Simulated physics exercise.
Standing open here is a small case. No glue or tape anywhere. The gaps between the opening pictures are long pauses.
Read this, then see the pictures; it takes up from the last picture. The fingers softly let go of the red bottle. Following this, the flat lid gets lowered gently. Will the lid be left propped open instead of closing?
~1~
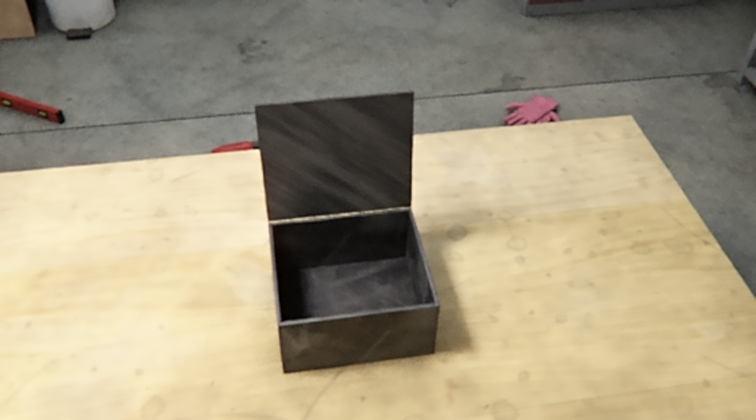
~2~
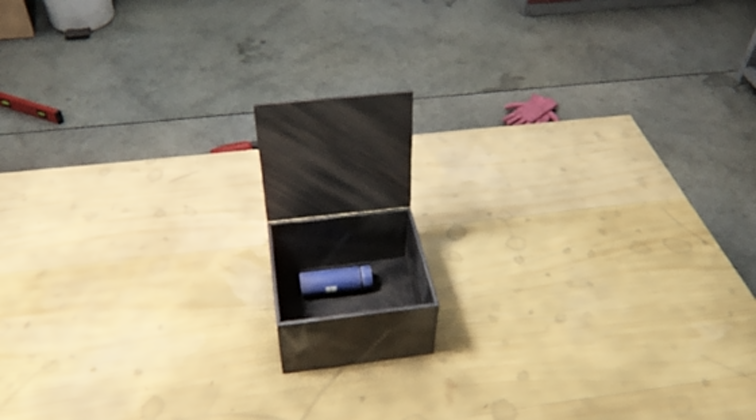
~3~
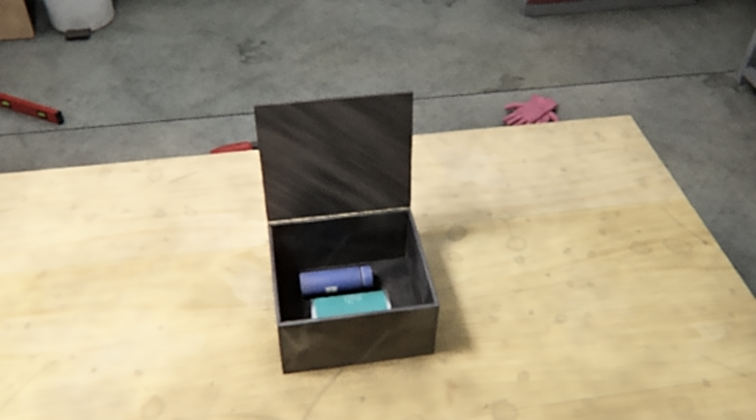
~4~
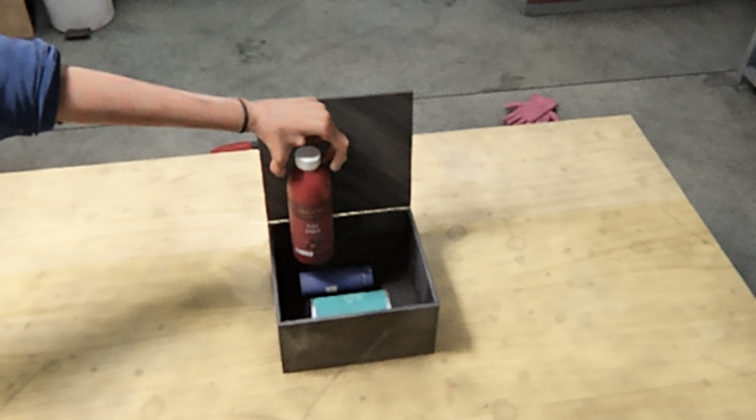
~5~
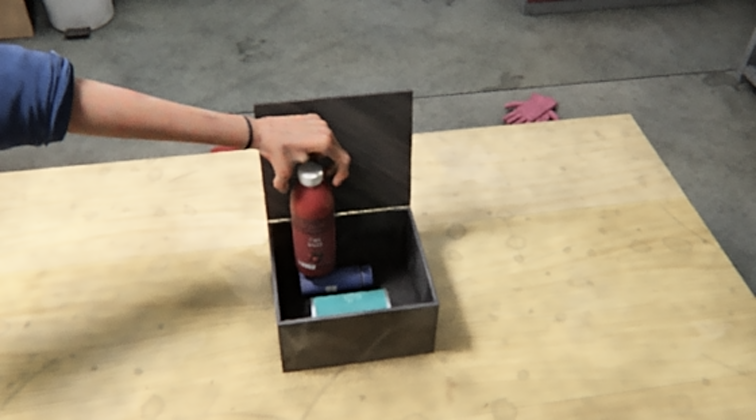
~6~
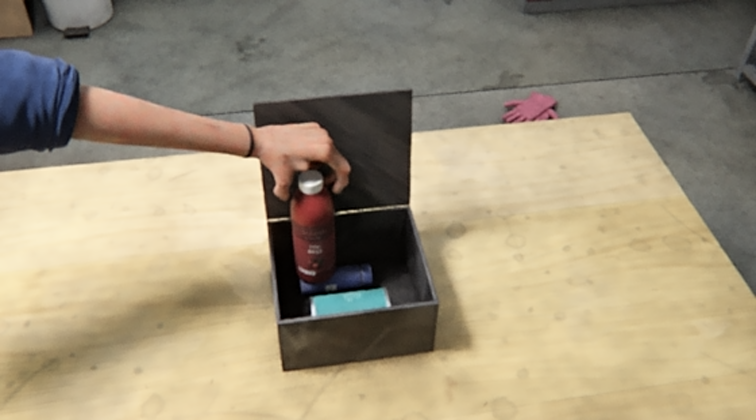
Yes, it stays propped open.
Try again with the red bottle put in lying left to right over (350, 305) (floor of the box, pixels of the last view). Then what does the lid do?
Lid down.
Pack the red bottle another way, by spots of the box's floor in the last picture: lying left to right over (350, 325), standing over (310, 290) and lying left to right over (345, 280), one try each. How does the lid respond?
In case one it ends up closed, in case two it remains open and in case three it ends up closed.
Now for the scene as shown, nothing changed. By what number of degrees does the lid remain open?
Close to 14 degrees.
Then, 1.20 s later than the last frame, lid starting down; red bottle tilted by 14° near (312, 227).
Then, 1.80 s later than the last frame, lid 53° above the rim; red bottle tilted by 14° near (316, 249).
Then, 2.00 s later than the last frame, lid 33° above the rim; red bottle tilted by 57° near (320, 283).
Then, 2.20 s later than the last frame, lid 15° above the rim; red bottle tilted by 55° near (319, 281); blue shaker moved about its own width.
When it is over, lid 14° above the rim; lying over in the box, red bottle; the other 2 as before. End places, in pixels of the last picture, red bottle near (318, 281).
